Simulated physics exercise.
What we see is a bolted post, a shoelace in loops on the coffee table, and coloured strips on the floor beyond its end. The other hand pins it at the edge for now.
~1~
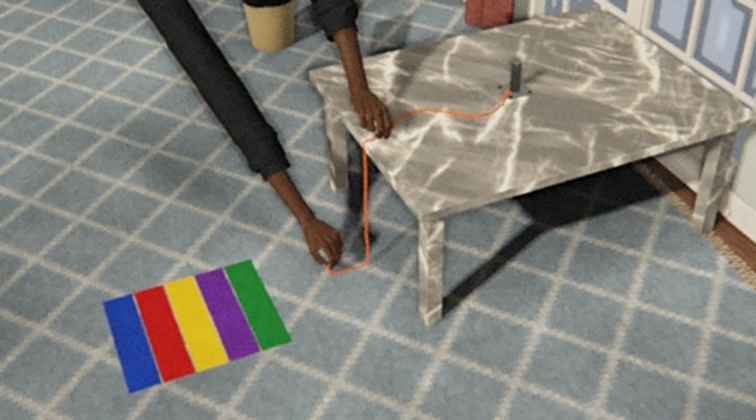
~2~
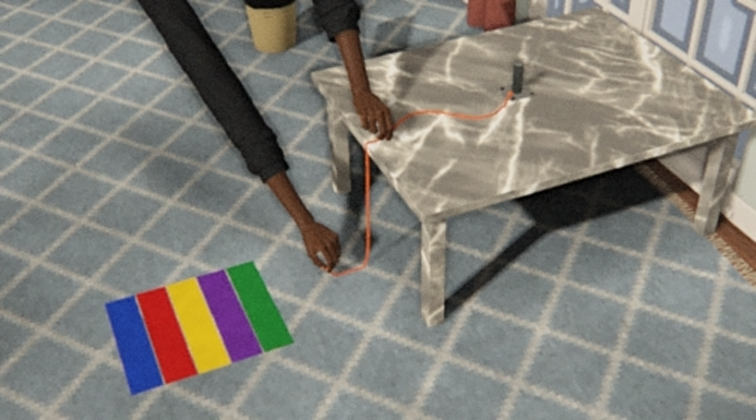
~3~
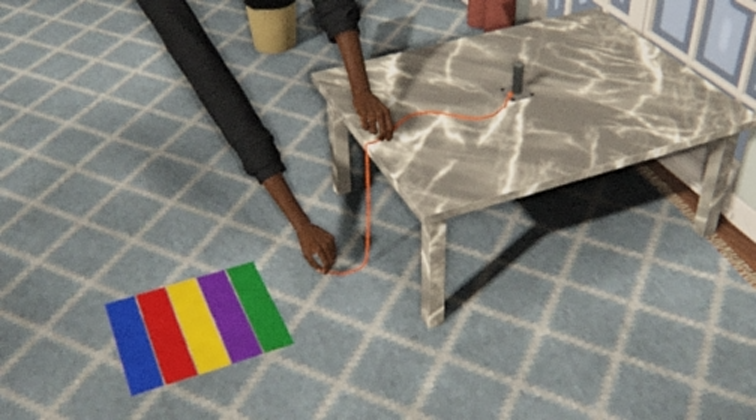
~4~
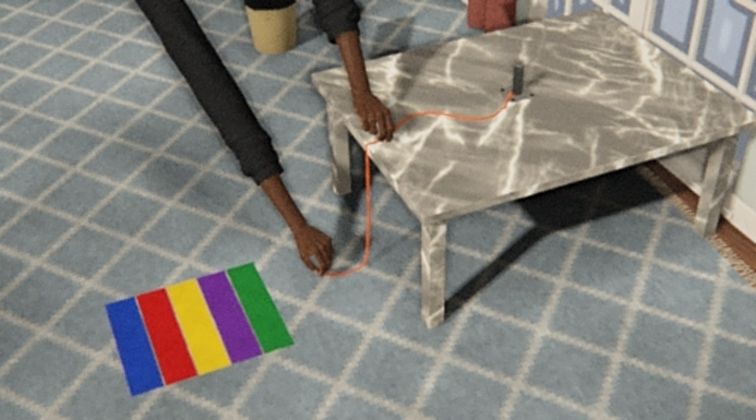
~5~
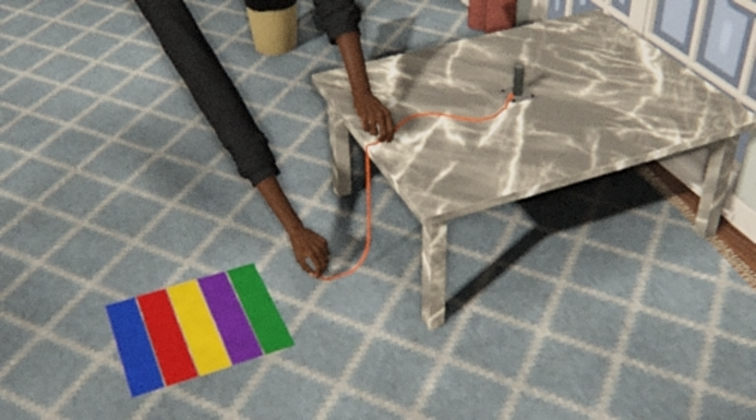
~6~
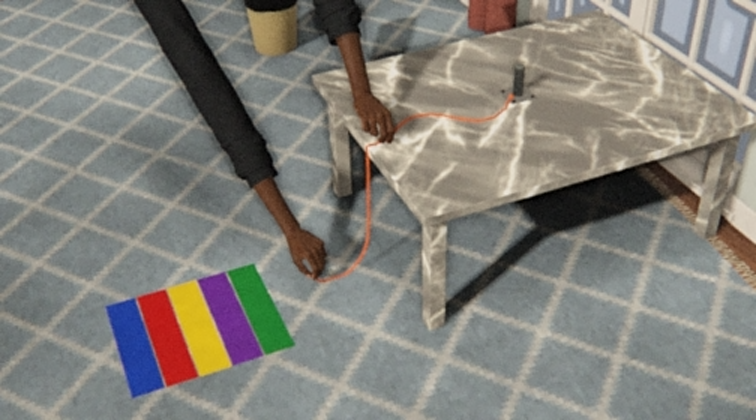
At the start, one hand holds an orange cord at the edge of a marbled coffee table while the other grips its lower end near the floor, right of five coloured strips. The lower hand then shifts slightly left, drawing the cord's end a little nearer the green strip, while the upper hand stays put.
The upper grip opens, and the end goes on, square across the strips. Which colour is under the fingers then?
The end stops over the yellow strip.
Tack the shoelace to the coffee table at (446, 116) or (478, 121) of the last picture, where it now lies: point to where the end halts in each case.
Try by try, around (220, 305) and (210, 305).
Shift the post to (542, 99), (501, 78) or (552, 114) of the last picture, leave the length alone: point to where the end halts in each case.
Try by try, around (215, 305), (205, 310) and (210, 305).
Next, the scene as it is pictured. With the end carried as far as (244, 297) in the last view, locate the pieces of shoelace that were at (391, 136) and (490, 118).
About (365, 148), and the other about (466, 108).
Soon after, end near (244, 297); over green.
Then, end near (214, 306); over purple.
At full stretch, end near (196, 311); over yellow. It gets as far as the yellow strip.
